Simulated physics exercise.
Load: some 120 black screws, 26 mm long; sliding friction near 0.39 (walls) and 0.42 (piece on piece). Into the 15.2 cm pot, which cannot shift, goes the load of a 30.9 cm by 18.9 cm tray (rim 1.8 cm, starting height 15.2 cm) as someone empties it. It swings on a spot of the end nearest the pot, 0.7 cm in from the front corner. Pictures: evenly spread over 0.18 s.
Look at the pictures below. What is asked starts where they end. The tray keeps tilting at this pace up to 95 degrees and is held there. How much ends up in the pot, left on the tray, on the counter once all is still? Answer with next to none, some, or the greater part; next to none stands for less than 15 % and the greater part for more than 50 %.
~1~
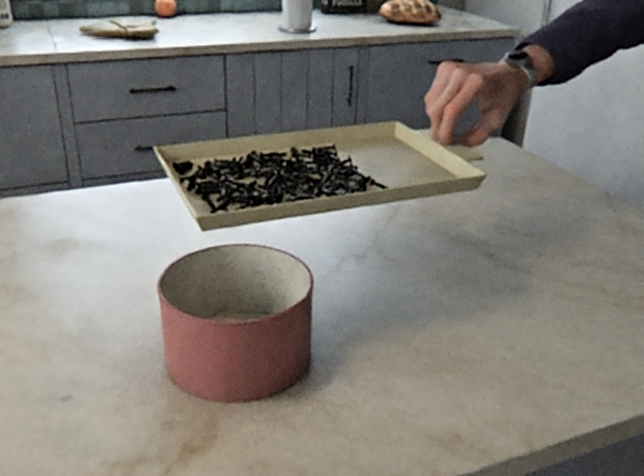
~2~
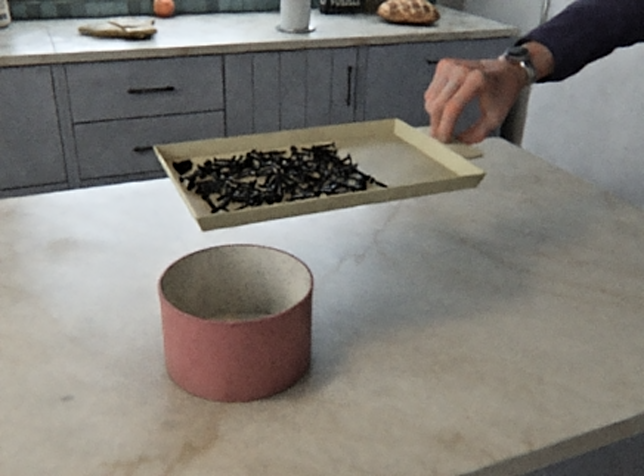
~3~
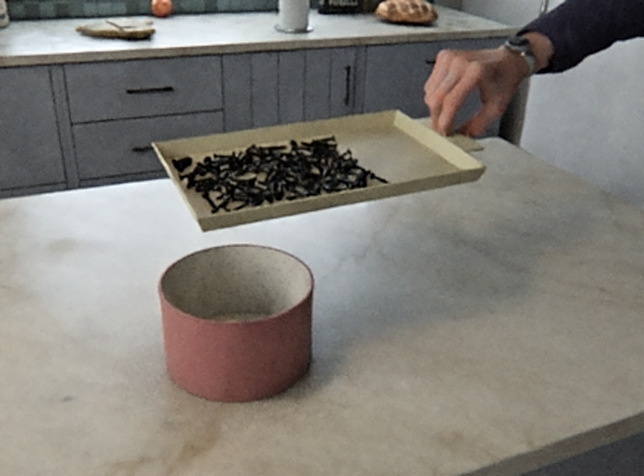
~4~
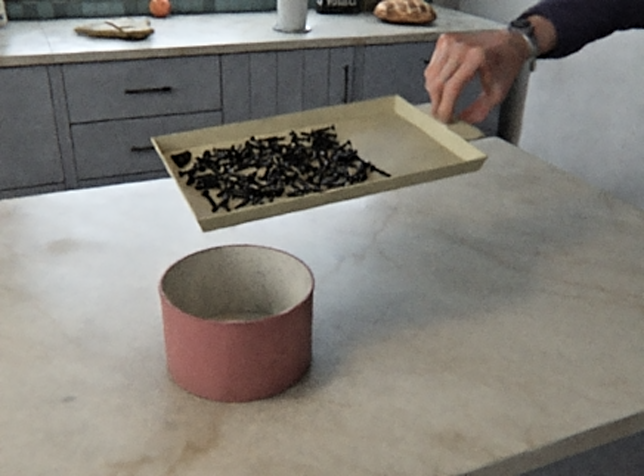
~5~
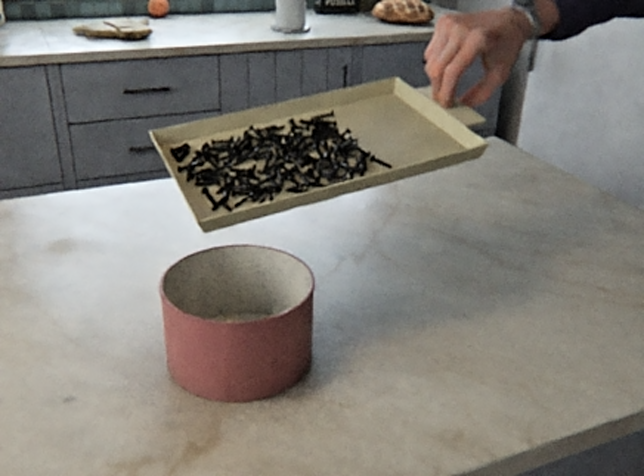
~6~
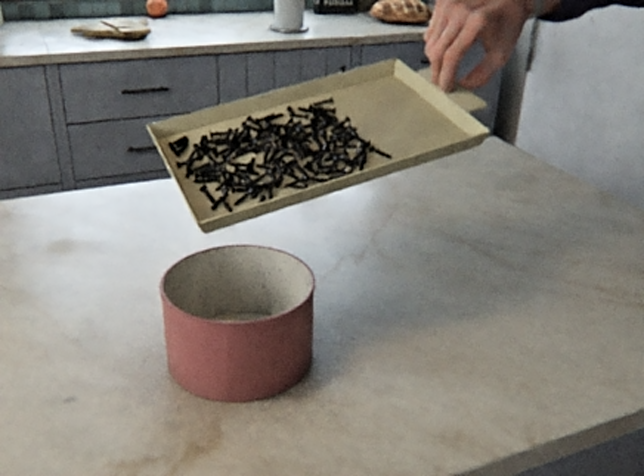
Pot: Some; left on the tray: Next to none; counter: The greater part.
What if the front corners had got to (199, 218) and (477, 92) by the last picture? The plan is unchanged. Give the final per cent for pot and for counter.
In the pot: 5 per cent; on the counter: 95 per cent.
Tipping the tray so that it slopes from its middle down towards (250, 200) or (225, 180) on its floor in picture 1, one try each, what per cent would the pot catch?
Near 15 and 5 per cent, in that order.
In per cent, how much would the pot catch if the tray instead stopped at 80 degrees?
Near 30 %, then.
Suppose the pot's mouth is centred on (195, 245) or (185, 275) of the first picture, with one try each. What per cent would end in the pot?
I'd say close to 0 percent for the first spot and 55 percent for the second.
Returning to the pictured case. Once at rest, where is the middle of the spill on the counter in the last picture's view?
Look close to (142, 425) in the last picture.
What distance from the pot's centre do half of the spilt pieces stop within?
Some 16 centimetres.
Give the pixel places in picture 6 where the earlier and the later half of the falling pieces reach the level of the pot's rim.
(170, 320) first, (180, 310) later, roughly.
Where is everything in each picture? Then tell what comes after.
In the first frame, tray tilt 0 degrees, front corners at (201, 213) and (479, 173); middle of the pieces at (287, 178); pot at (236, 279).
In the second frame, tray tilt 1 degrees, front corners at (202, 214) and (479, 171); middle of the pieces at (287, 177).
In the third frame, tray tilt 3 degrees, front corners at (202, 214) and (479, 165); middle of the pieces at (287, 174).
In the fourth frame, tray tilt 6 degrees, front corners at (202, 215) and (480, 155), lowest corner left front; middle of the pieces at (287, 167).
In the fifth frame, tray tilt 10 degrees, front corners at (202, 217) and (481, 142), lowest corner left front; middle of the pieces at (286, 159).
In the sixth frame, tray tilt 14 degrees, front corners at (202, 218) and (482, 130), lowest corner left front; middle of the pieces at (285, 152); pot at (238, 280).
Then, 0.35 s after the last picture, tilt 54 degrees; the tray holds 100 %, the pot 0 %.
Then, 0.58 s after the last picture, tilt 80 degrees; the tray holds 45 %, the pot 10 %.
Then, 0.92 s after the last picture, tilt 95 degrees; the tray holds 0 %, the pot 30 %.
In the end, pot 30 %, tray 0 %, counter 70 %.
